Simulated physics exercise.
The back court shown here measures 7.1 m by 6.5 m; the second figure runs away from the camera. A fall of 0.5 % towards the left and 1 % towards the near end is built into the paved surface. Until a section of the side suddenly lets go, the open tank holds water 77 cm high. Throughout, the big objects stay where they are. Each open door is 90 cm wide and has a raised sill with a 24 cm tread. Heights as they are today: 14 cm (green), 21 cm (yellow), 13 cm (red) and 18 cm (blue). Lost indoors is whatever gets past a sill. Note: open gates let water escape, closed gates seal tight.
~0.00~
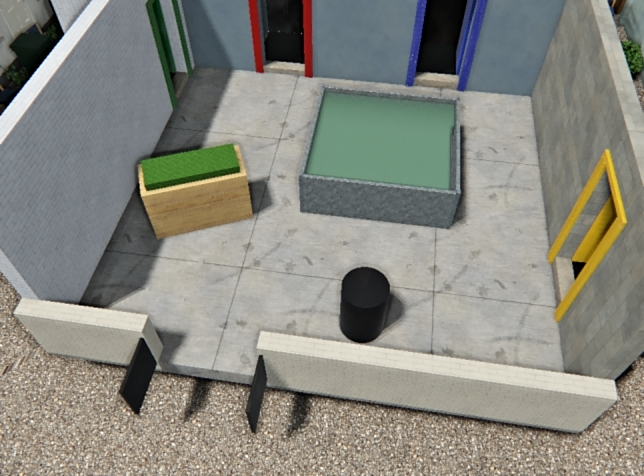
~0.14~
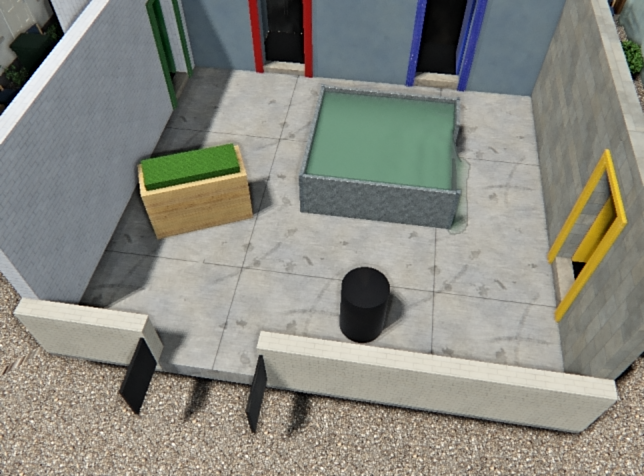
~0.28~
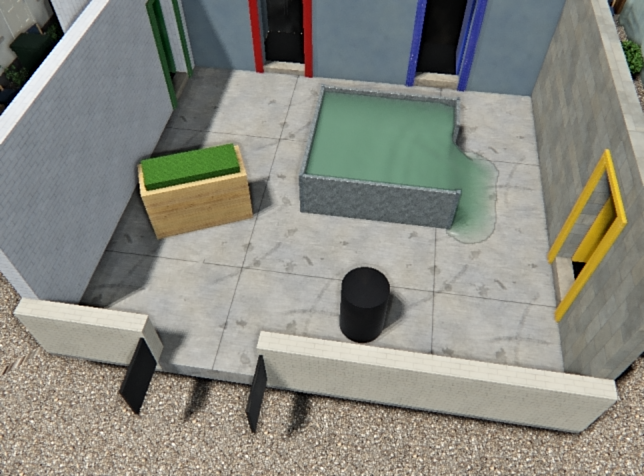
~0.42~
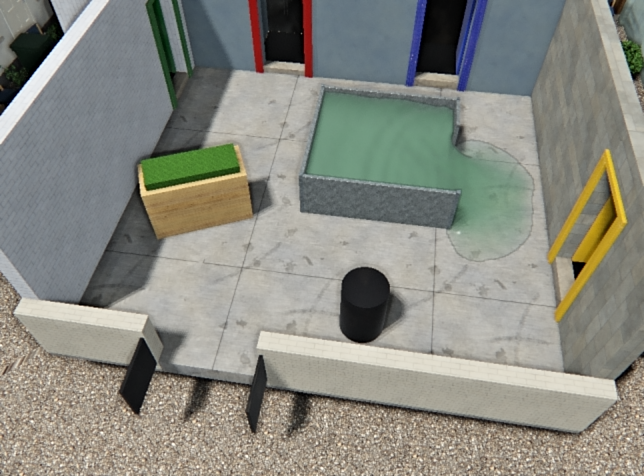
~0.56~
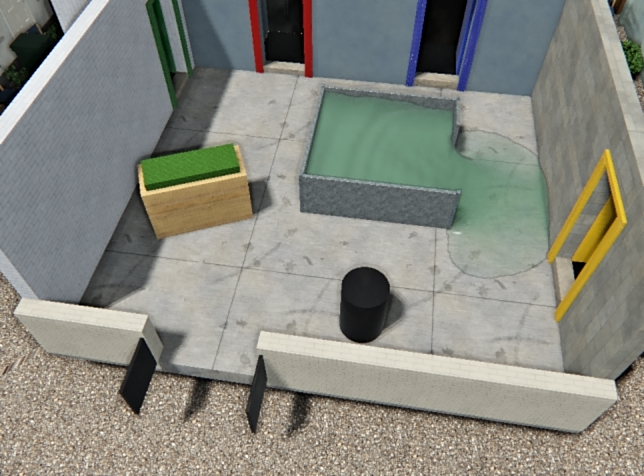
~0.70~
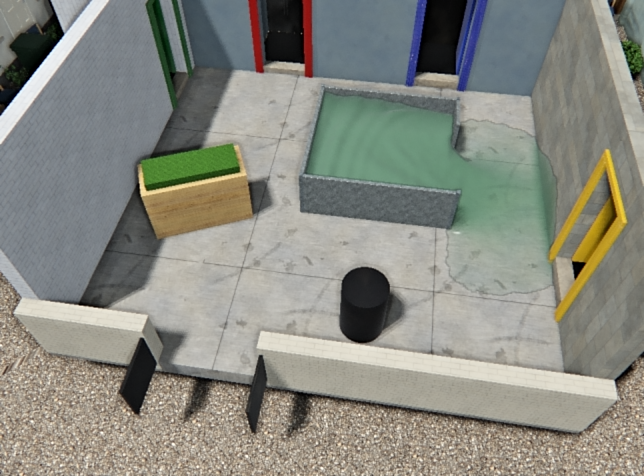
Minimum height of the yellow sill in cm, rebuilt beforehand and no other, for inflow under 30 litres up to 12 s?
22 cm.
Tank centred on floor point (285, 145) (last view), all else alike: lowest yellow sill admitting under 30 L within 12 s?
Then close to 20 cm.
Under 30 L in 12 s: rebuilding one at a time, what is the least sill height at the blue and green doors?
Some 9.5 cm for blue, some 14.5 cm for green.
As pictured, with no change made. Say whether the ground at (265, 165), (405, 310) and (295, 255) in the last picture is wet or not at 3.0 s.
First bone-dry, second wet through, third bone-dry.
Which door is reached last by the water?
The green one comes last.
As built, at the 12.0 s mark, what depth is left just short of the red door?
Lab note: Depth approx. 8.5 cm.
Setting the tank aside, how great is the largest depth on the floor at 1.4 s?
56 cm.
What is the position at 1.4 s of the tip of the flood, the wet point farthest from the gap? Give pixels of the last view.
Around pixel (562, 390).
After 1.4 s water covers 15 % of the floor, deepest (56 cm) near (542, 217); 27 cm at the yellow door, 0 litres in over its 21 cm sill.
After 3.0 s water covers 40 % of the floor, deepest (44 cm) near (535, 399); 22 cm at the yellow door, 32 litres in over its 21 cm sill.
After 12.0 s water covers 100 % of the floor, deepest (18 cm) near (66, 332); 8 cm at the yellow door, 35 litres in over its 21 cm sill.
At the yellow door as built, the water arrived by 0.8 s and peaked near 29 cm at 1.8 s.
Run again over the same 12 s with other heights there, 58 litres in over 18 cm, 20 litres over 24.5 cm. The limit of 30 litres is kept from about 22 cm up.
